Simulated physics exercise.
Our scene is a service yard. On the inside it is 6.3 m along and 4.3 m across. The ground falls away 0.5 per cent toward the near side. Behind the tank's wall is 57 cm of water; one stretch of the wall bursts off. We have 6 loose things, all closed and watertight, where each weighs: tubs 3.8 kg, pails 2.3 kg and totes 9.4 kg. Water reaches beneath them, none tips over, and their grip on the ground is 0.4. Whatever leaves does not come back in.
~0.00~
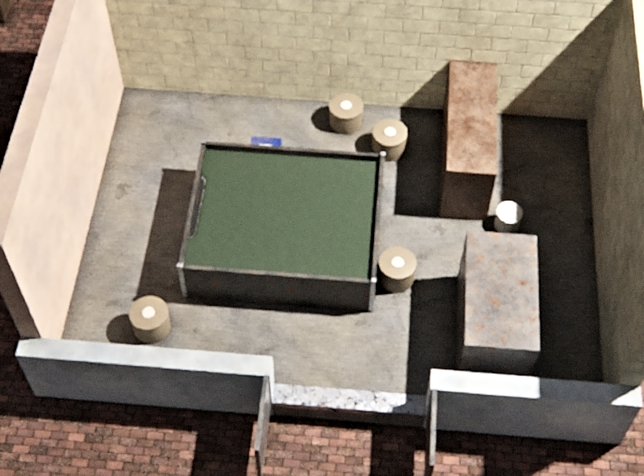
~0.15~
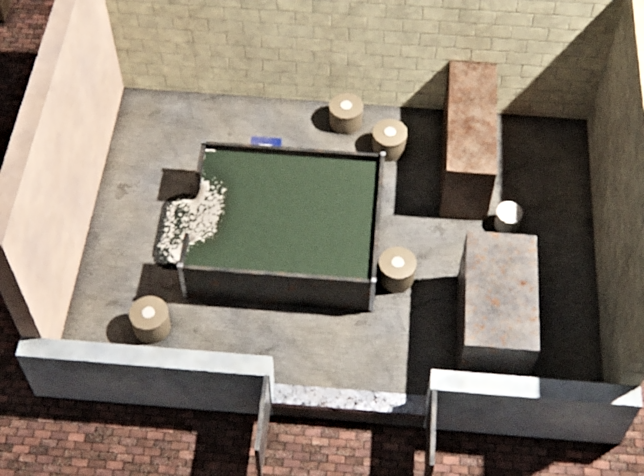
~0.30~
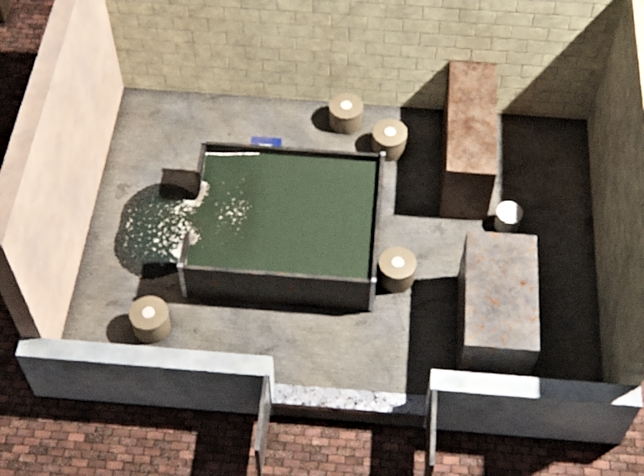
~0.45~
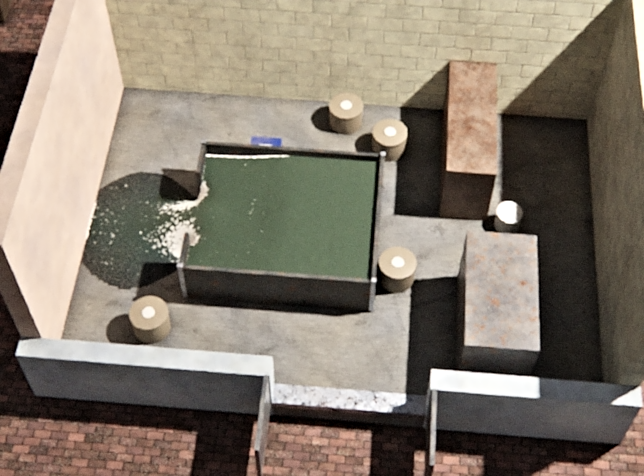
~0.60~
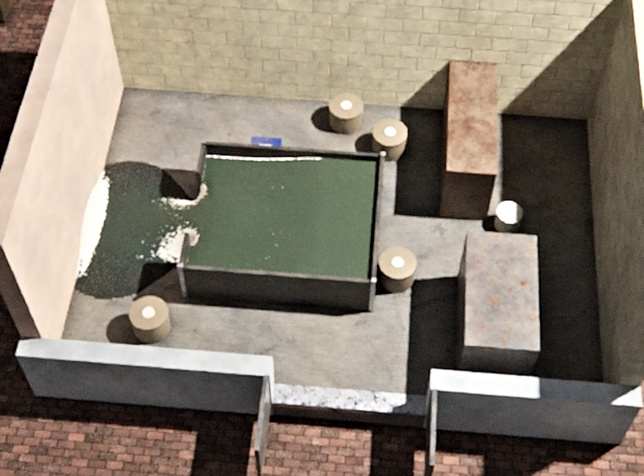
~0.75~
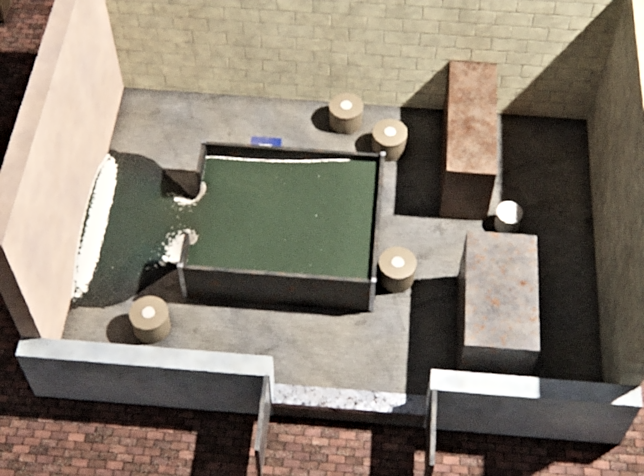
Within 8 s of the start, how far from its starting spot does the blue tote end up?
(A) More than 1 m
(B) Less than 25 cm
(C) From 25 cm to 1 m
A.
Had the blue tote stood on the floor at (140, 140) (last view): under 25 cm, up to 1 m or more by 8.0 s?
What happens is that it covers a big distance.
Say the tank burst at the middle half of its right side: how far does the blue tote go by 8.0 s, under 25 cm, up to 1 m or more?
From there, the blue tote remains planted.
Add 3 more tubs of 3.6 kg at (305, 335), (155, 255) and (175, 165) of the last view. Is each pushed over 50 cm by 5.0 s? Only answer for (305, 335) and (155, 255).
Order kept: Exceeds it, exceeds it.
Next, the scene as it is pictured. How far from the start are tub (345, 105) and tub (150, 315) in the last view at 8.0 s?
Respectively: 200 cm / 30 cm.
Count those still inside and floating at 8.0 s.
The count is 6.
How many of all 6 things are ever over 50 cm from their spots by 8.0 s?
That adds up to 6.
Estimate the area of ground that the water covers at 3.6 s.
Close to 18 m2, I'd say.
After 1.6 s the blue tote is near (265, 146), 0.0 m from its start, aground; 0 of 6 are out; 0 afloat.
After 3.6 s the blue tote is near (268, 152), 0.1 m from its start, aground; 0 of 6 are out; 2 afloat.
After 5.6 s the blue tote is near (358, 160), 1.2 m from its start, aground; 0 of 6 are out; 4 afloat.
After 8.0 s the blue tote is near (411, 241), 2.4 m from its start, afloat; 0 of 6 are out; 6 afloat.
